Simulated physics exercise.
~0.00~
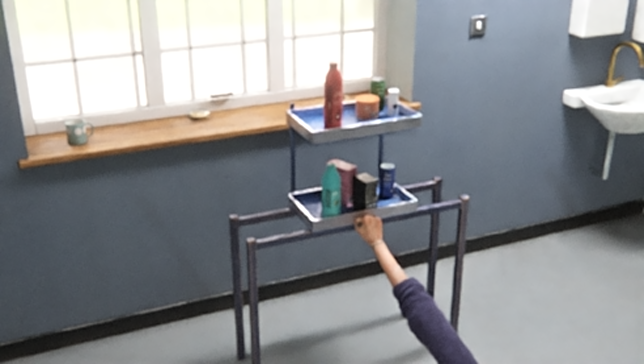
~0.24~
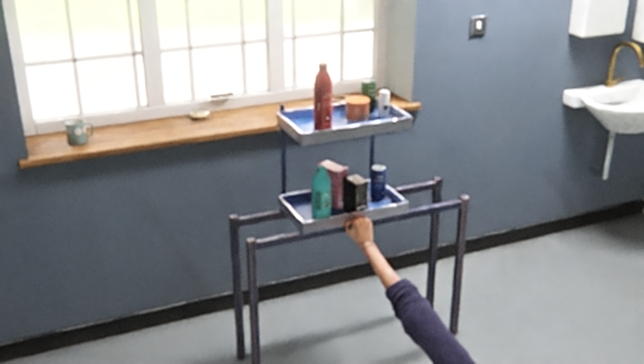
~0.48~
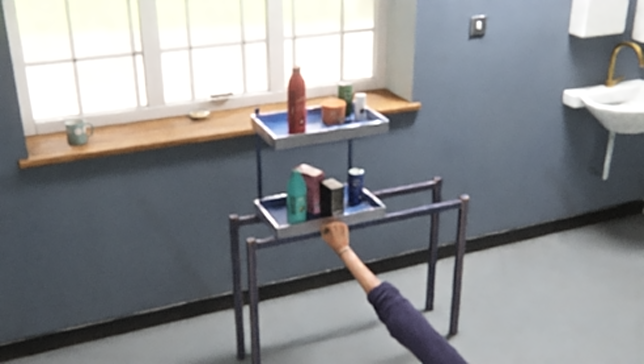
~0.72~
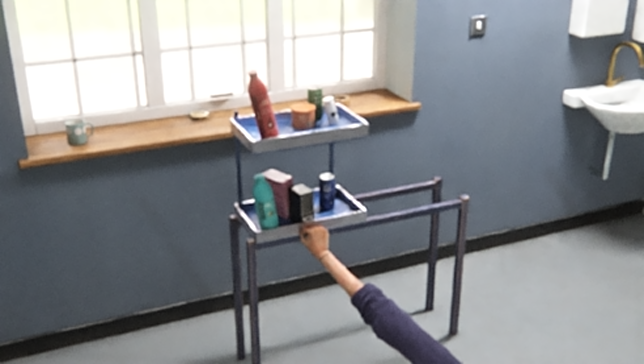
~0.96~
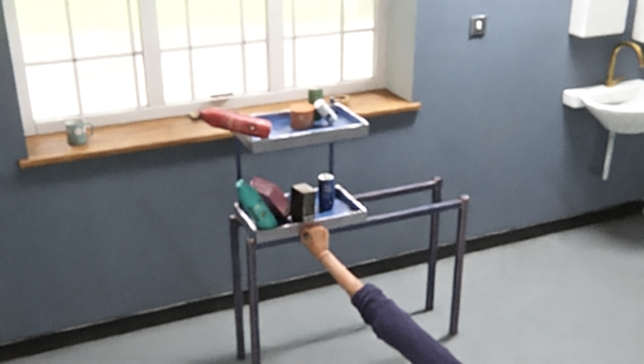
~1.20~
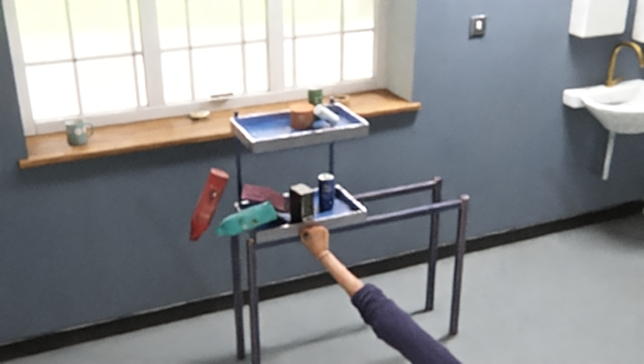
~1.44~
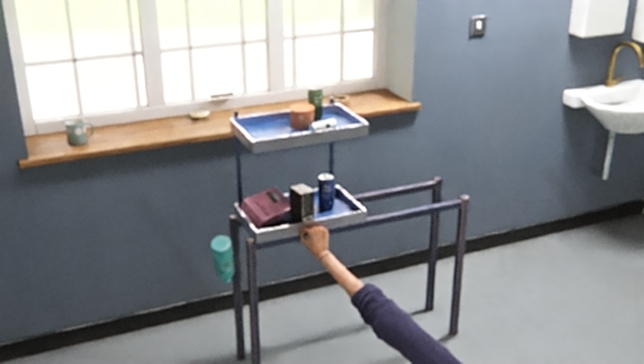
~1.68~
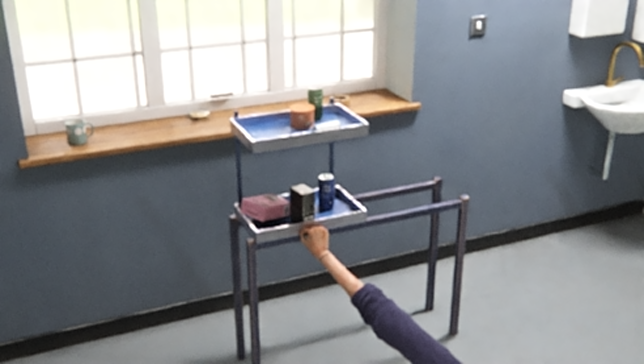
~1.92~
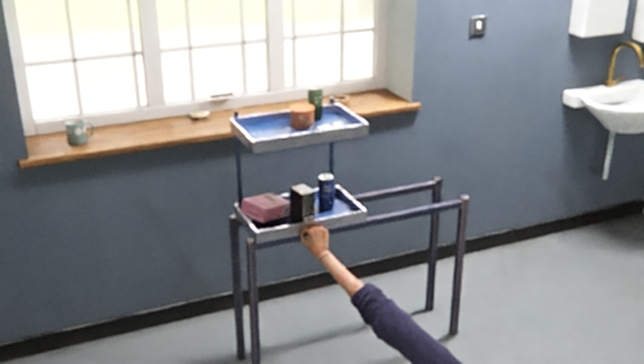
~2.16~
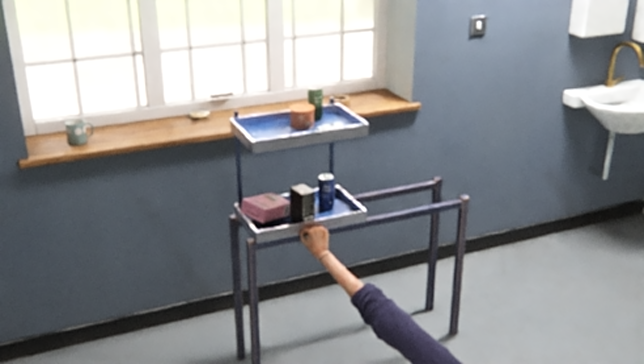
A two-tier tray rack, pulled left by a hand, stopped abruptly, and the red and turquoise bottles toppled over its left edge and fell out of sight, while a pink packet and a small white shaker tipped onto their sides and stayed aboard.
